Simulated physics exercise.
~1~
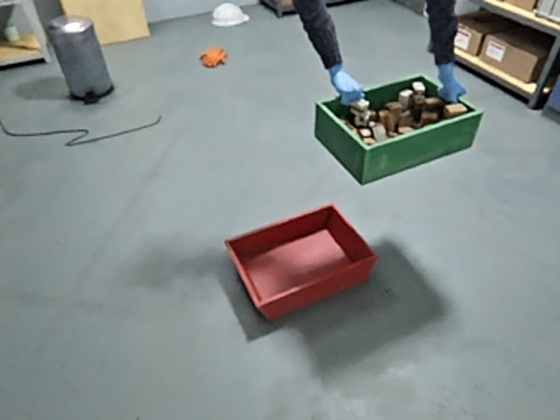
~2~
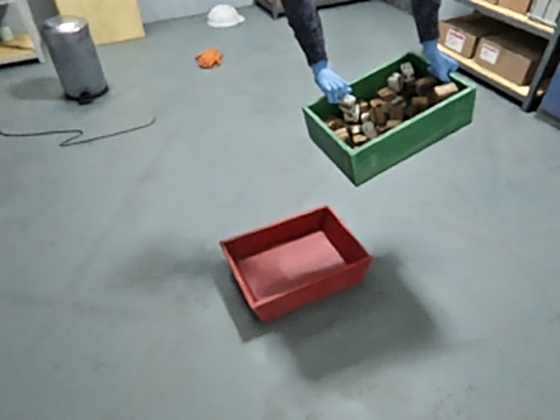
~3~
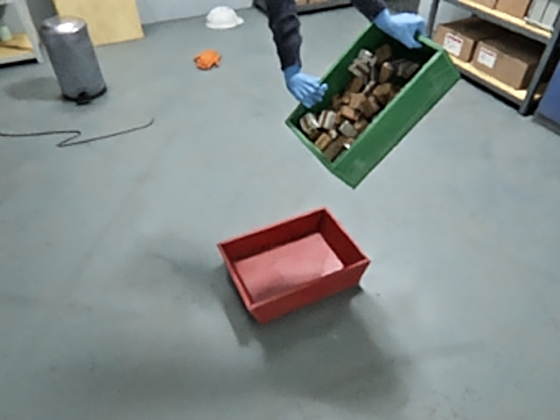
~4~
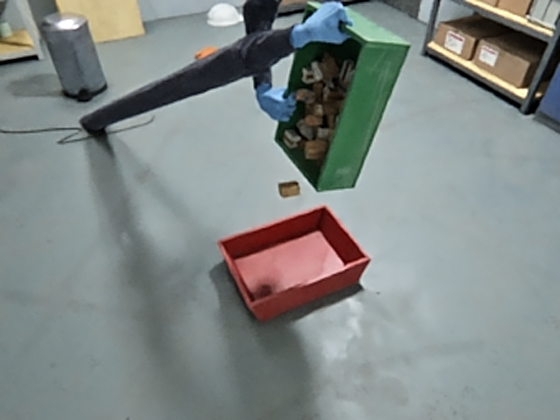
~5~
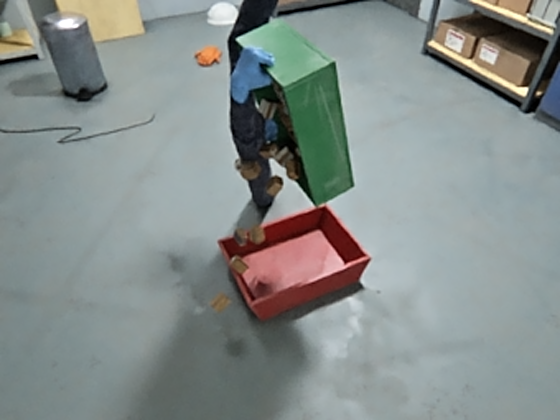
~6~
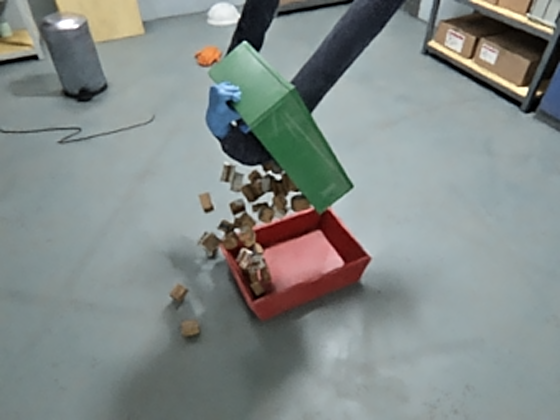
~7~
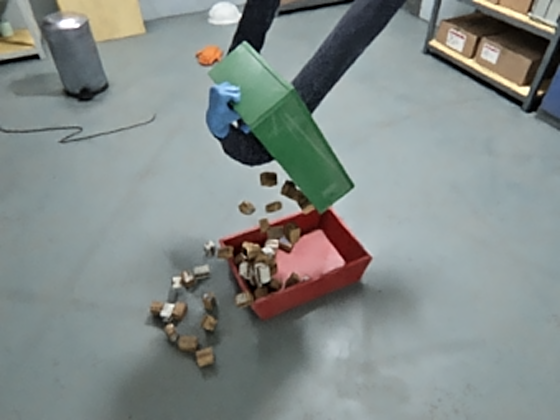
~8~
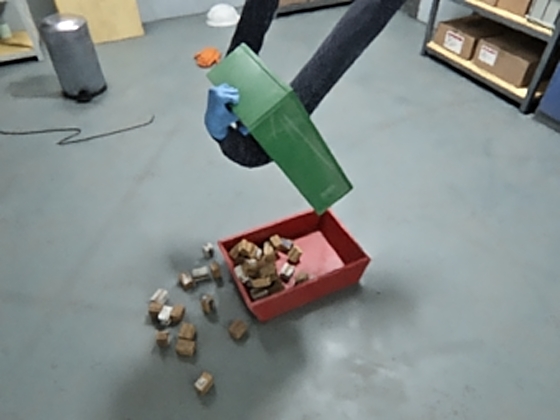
On a grey workshop floor, blue-gloved hands tilt a green box of small brown blocks over an empty red tub until it is steeply tipped; the blocks tumble out, most landing in the tub while others scatter on the floor to its left.
